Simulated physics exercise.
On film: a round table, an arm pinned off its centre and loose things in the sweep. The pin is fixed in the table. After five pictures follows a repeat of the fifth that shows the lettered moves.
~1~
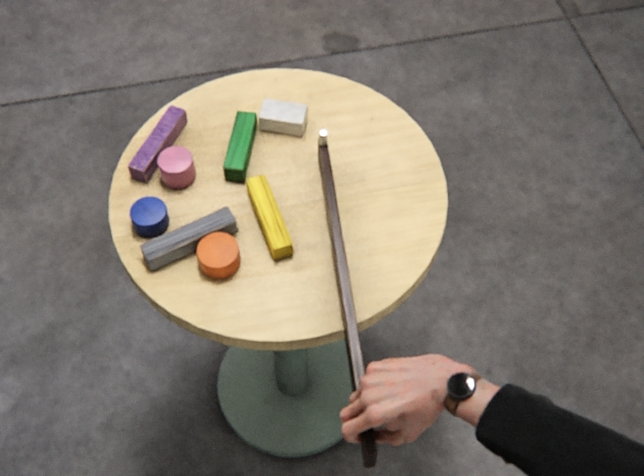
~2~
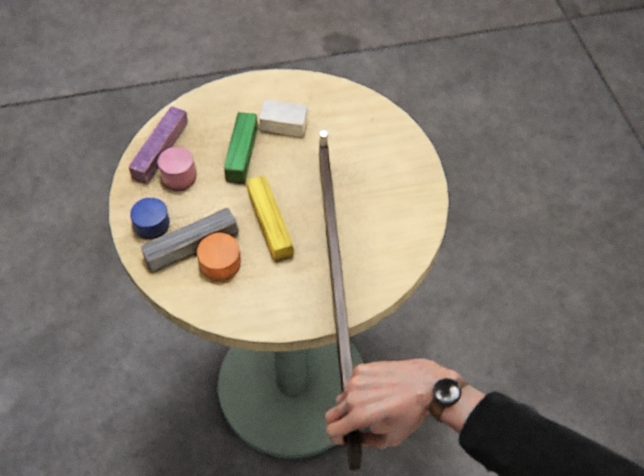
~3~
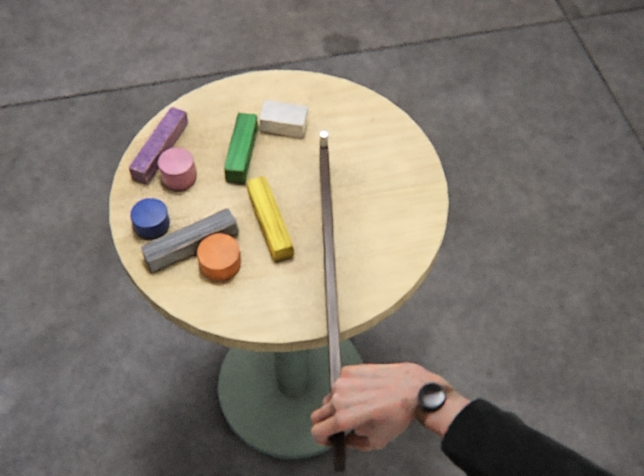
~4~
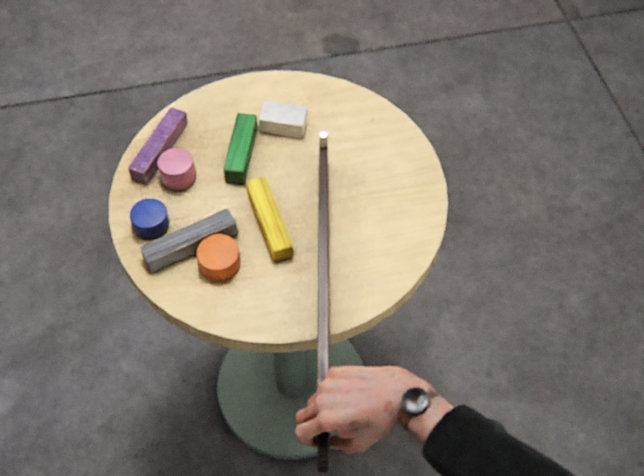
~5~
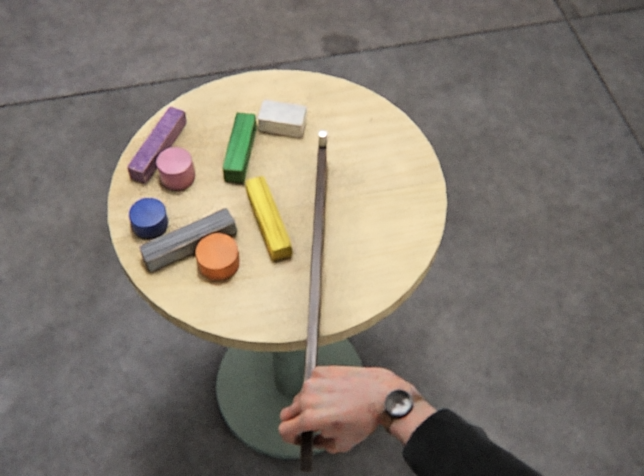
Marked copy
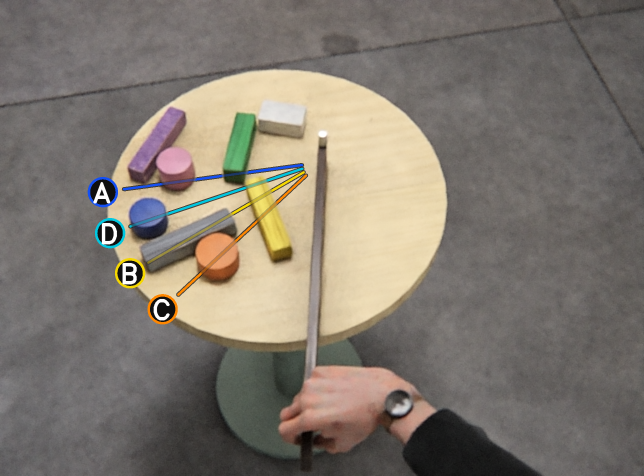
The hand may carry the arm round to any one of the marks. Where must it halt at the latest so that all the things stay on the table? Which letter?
Nothing falls up to B.
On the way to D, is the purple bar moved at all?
Yes.
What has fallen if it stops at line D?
The blue tin goes over.
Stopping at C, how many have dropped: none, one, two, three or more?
In all, none.
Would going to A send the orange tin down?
No.
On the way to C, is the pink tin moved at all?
No.
On the marked copy, A at (214, 177); B at (229, 216); C at (245, 232); D at (219, 197).
Following B. Soon after the start, arm (280, 227); yellow stick (259, 215); purple bar (158, 144).
Later, arm (248, 211); grey stick (173, 228); orange tin (196, 243).
In the end, arm (232, 196); blue tin (120, 201); grey stick (145, 212); nothing has fallen.
As for the rest, A drops the grey stick and blue tin; C is safe but short; D drops the blue tin.
